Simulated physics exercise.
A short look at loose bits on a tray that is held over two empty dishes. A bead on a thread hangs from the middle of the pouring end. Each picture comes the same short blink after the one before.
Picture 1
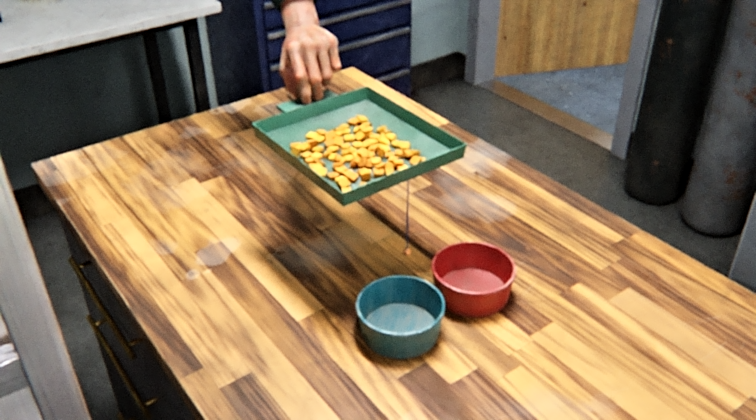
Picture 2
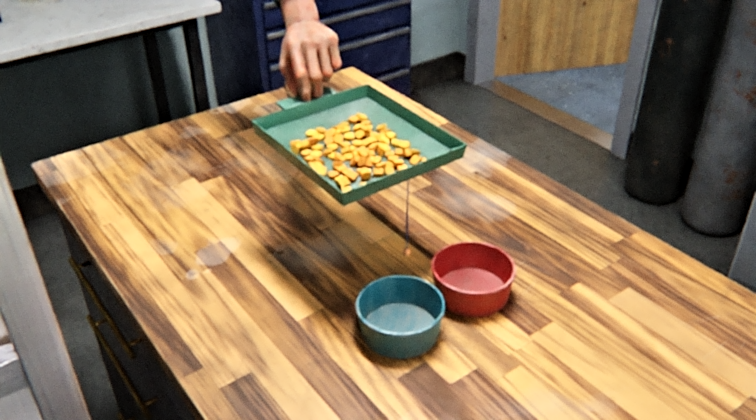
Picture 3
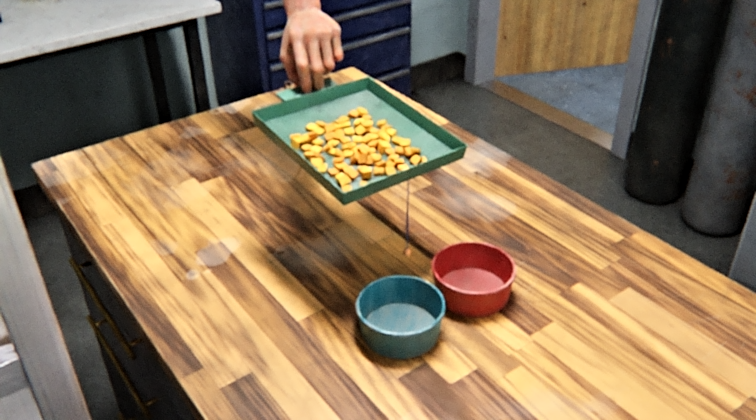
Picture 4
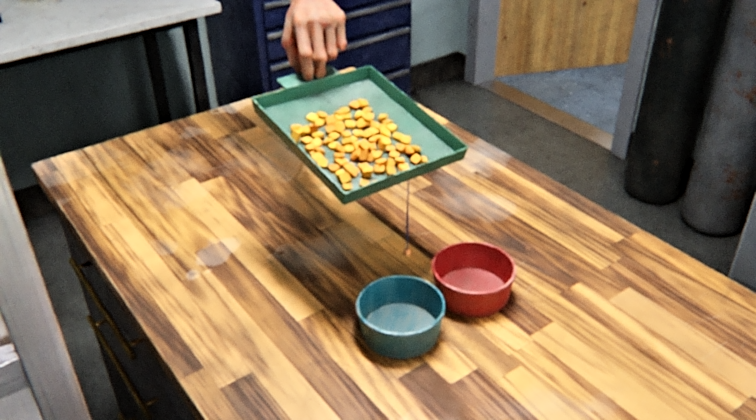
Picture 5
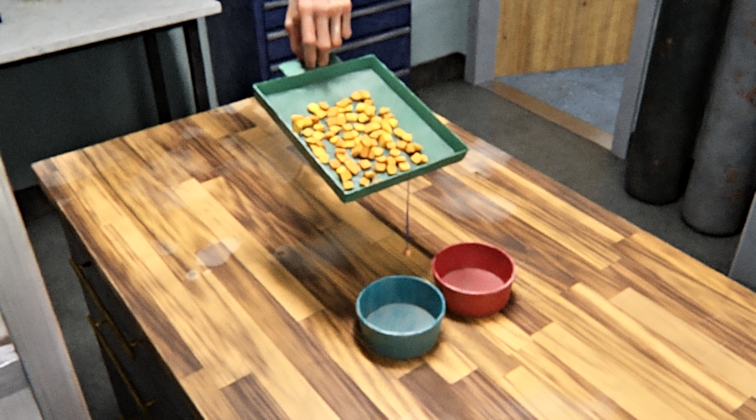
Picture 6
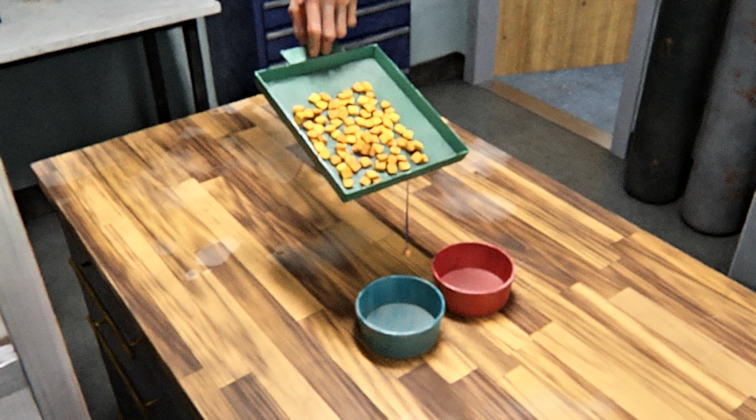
In this clip, a hand holds a green tray of small orange crackers above an empty teal dish and an empty red dish, then gradually raises the handle end, tilting the tray toward its lower right corner.
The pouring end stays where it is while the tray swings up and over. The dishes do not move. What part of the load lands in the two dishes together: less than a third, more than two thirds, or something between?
In the dishes lies over two thirds of it.
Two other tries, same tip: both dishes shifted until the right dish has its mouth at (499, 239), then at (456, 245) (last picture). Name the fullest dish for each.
First the dish on the left, then the right-hand dish.
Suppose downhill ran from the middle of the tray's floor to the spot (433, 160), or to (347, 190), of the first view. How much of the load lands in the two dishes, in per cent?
About 30 and 0 per cent.
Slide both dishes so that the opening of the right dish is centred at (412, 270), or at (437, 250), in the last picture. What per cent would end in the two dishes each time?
Near 30 % and 40 %.
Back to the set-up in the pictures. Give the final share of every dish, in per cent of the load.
Left dish near 40 in a hundred; right dish near 40.
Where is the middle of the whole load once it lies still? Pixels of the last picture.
Roughly at (436, 305).
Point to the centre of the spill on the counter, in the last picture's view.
Near (423, 300).
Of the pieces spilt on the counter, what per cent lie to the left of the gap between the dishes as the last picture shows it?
Some 50 per cent.
Soon, tray tipped steeply; all on the tray.
A while on, tray tipped past a quarter turn; about two thirds on the tray; a small part in the left dish; a small part in the right dish; a stray few outside both; a small part in the air.
Towards the end, tray tipped past a quarter turn; about a third in the left dish; about half in the right dish; about a quarter outside both.
Finally, tray tipped past a quarter turn; about a third in the left dish; about half in the right dish; about a quarter outside both.
